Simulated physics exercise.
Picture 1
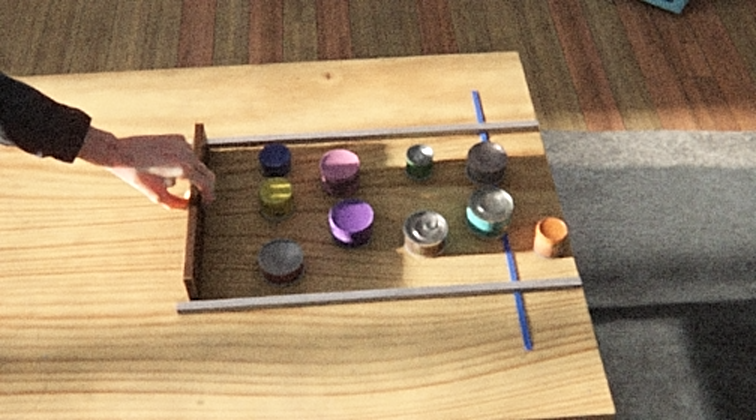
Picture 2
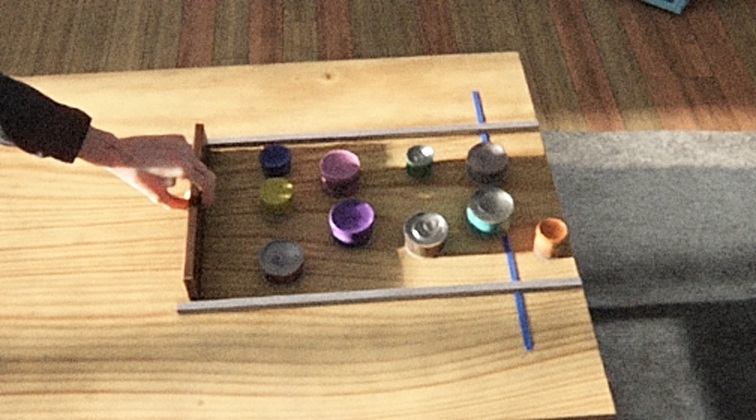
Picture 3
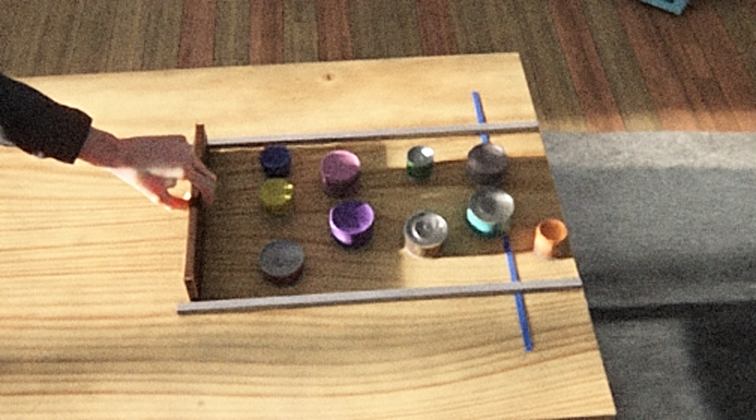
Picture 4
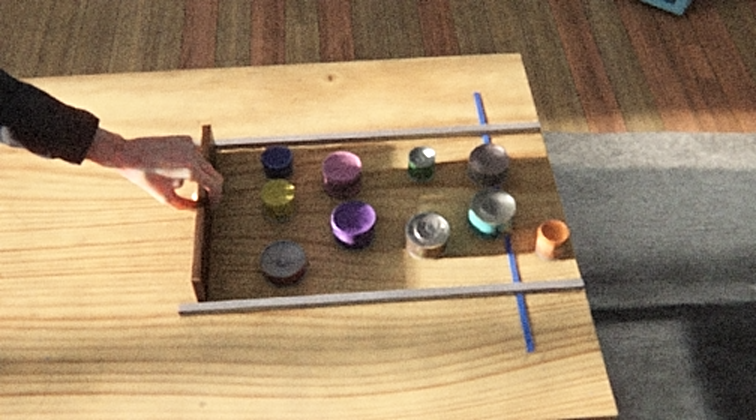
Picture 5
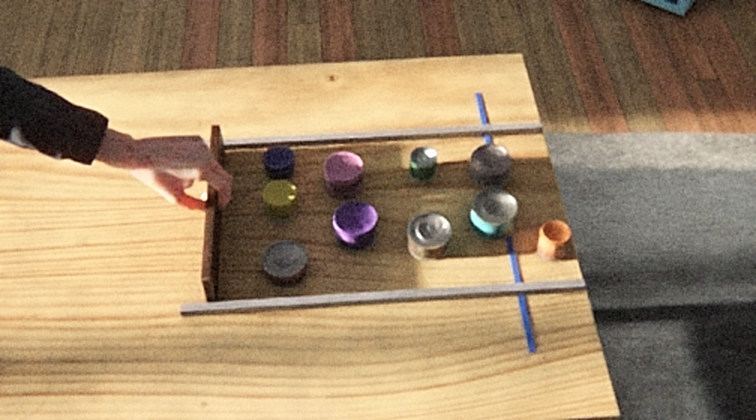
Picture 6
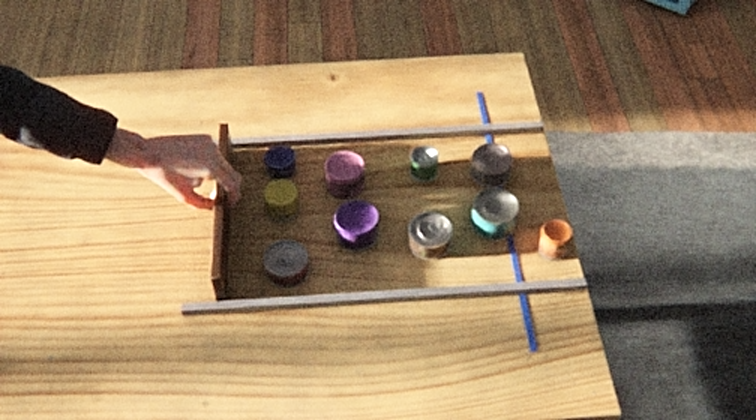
On a wooden tabletop between two pale rails, a hand in a dark sleeve holds an upright brown board still, then slides it slightly right toward scattered small colourful pots and tins, which stay in place around a blue tape line.
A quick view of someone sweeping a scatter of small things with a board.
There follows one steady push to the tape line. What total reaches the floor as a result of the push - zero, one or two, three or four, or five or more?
I predict exactly one or two will slip off.
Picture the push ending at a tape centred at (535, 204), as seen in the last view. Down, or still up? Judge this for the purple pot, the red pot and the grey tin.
In order, the purple pot keeps its spot, then the red pot keeps its spot, then the grey tin goes off the edge.
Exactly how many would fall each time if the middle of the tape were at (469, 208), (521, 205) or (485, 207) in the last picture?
Floor tally per try: 0 / 4 / 1.
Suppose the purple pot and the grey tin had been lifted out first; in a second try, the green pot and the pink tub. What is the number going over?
You'd get 0 in the first case and 1 in the second one.
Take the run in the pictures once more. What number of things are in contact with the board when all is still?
The count comes out at 5.
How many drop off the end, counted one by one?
In all, 1 of them.
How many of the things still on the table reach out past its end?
Number: 3.
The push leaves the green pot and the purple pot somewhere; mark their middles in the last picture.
They finish at roughly (534, 145) and (530, 219) respectively.
Early on, none off yet; orange tin at rest near (555, 240); grey tin at rest near (491, 166); turquoise pot at rest near (494, 215).
A while later, none off yet; orange tin at rest near (555, 240); grey tin at rest near (492, 165); turquoise pot travelled a little near (507, 210).
Finally, the number that fall off is one or two; lost, orange tin.
